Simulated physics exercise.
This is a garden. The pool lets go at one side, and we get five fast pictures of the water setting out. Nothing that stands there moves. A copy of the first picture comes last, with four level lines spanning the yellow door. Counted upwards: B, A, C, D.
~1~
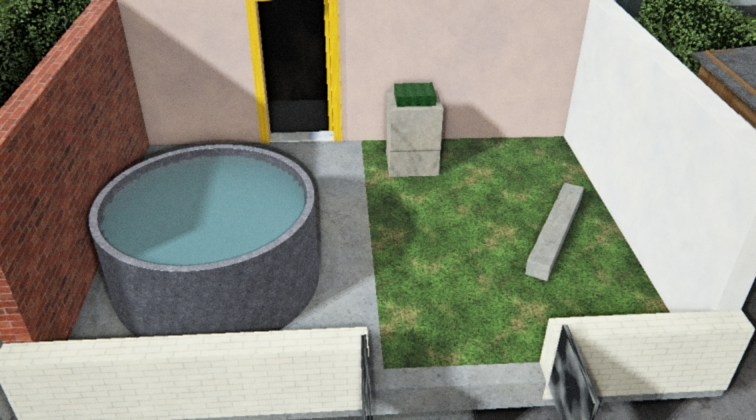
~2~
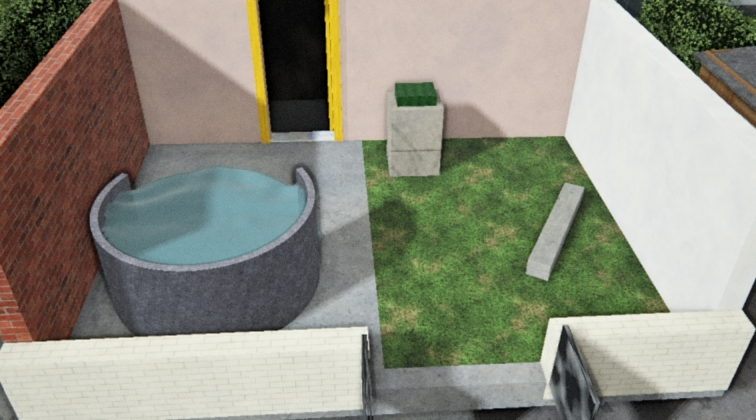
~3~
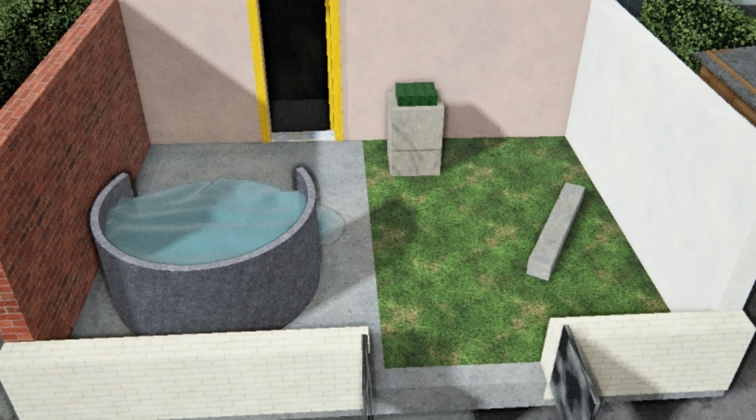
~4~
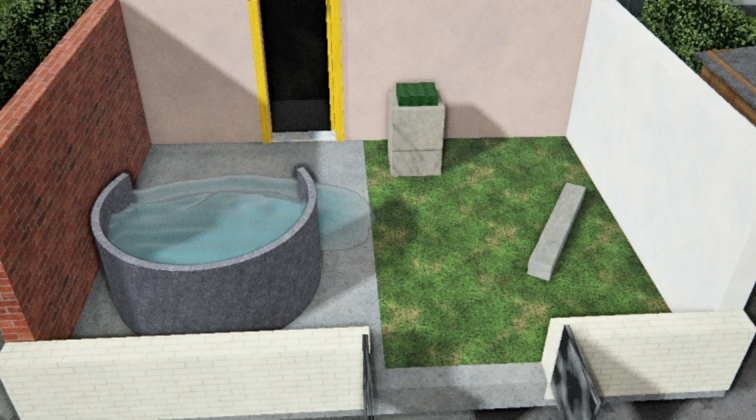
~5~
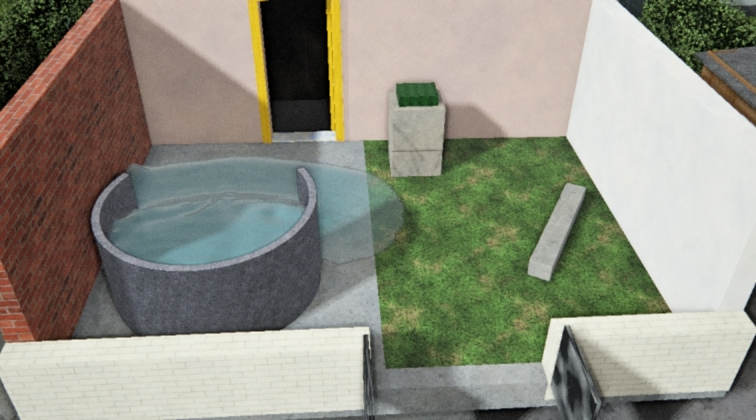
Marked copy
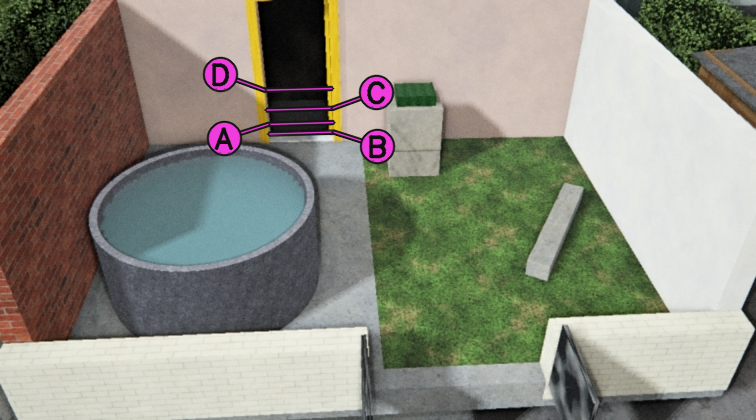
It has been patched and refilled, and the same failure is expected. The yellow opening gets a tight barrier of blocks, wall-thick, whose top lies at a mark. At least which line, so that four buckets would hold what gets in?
The answer is height C.
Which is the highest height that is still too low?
The answer is A.
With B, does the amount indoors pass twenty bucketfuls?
Yes.
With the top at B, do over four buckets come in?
Yes.
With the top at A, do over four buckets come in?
Yes, it does.
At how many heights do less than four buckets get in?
Two of them.
On the marked copy, A at (300, 123); B at (301, 133); C at (299, 109); D at (298, 89); from the bottom up B, A, C, D.
With A, about 10 bucketfuls get in.
With B, dozens of bucketfuls pour in.
With C, a splash gets over, under a bucket.
With D, nothing gets over.
